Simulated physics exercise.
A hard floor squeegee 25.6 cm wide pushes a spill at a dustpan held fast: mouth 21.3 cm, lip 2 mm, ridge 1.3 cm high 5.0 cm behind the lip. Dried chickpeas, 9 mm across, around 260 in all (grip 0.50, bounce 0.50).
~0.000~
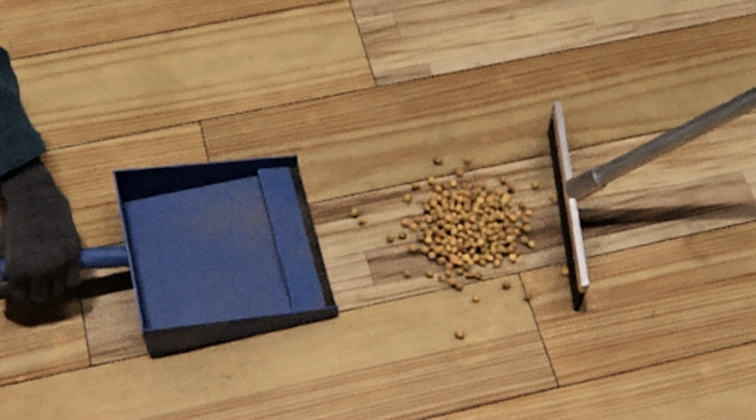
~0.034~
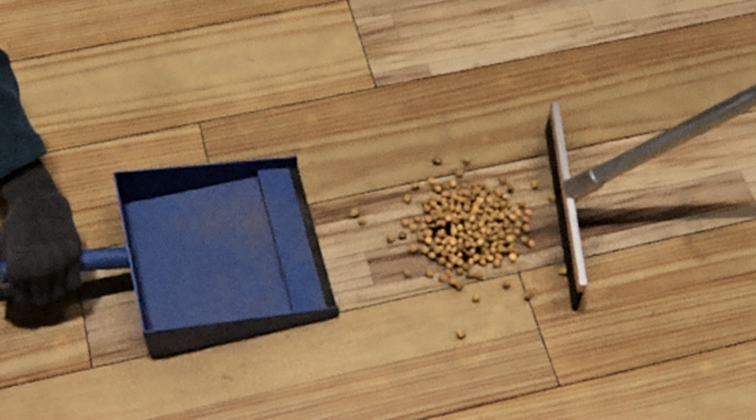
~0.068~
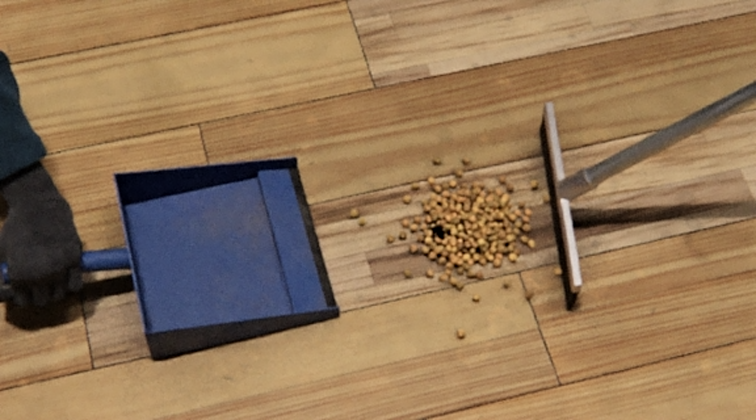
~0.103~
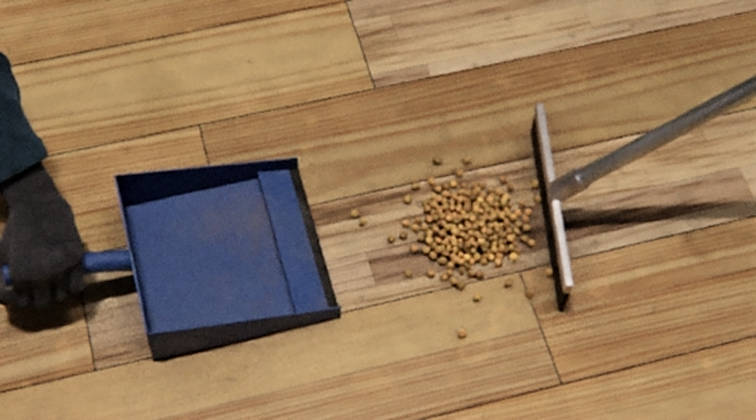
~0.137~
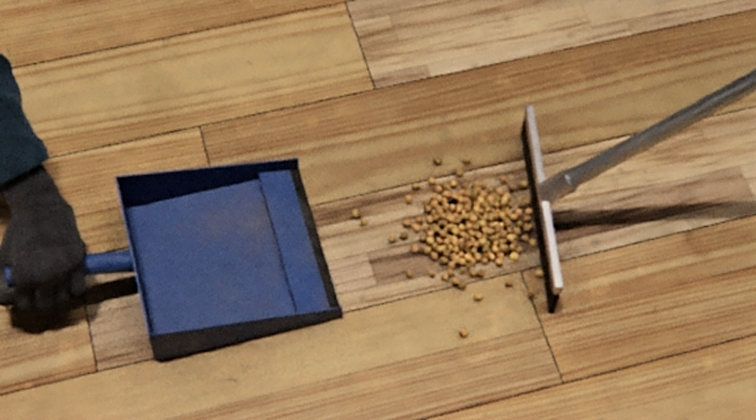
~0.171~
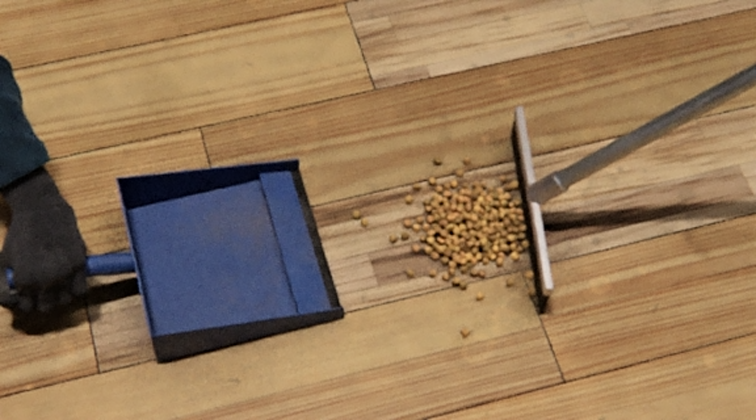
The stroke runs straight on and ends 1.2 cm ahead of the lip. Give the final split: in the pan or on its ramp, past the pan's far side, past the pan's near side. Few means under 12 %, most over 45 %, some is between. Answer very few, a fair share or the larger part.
In the pan or on its ramp: A fair share; past the pan's far side: Very few; past the pan's near side: Very few.
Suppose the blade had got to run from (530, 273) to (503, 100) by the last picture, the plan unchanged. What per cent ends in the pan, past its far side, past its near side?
Pan 35, far 15, near 5.
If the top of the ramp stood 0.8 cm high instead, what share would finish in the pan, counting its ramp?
It would be near 30 per cent.
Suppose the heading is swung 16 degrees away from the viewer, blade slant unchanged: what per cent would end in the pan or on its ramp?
Then about 35 per cent.
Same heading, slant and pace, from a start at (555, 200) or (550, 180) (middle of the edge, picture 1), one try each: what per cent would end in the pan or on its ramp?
Some 35 and 40 per cent.
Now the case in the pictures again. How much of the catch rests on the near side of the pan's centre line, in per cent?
About 80 per cent.
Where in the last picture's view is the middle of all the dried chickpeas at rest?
Around (329, 242).
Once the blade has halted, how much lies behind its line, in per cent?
About 0 per cent.
After 0.44 s, middle of the blade 15 cm from the lip; 0 % over the lip, far side 0 %, near side 5 %.
After 0.62 s, middle of the blade 8 cm from the lip; 0 % over the lip, far side 0 %, near side 5 %.
Then, at 0.92 s, middle of the blade 4 cm from the lip; 25 % over the lip, far side 5 %, near side 5 %.
By 1.3 s all is still; pan 25 %, far side 5 %, near side 5 %, in front of the lip or behind the blade 65 %.
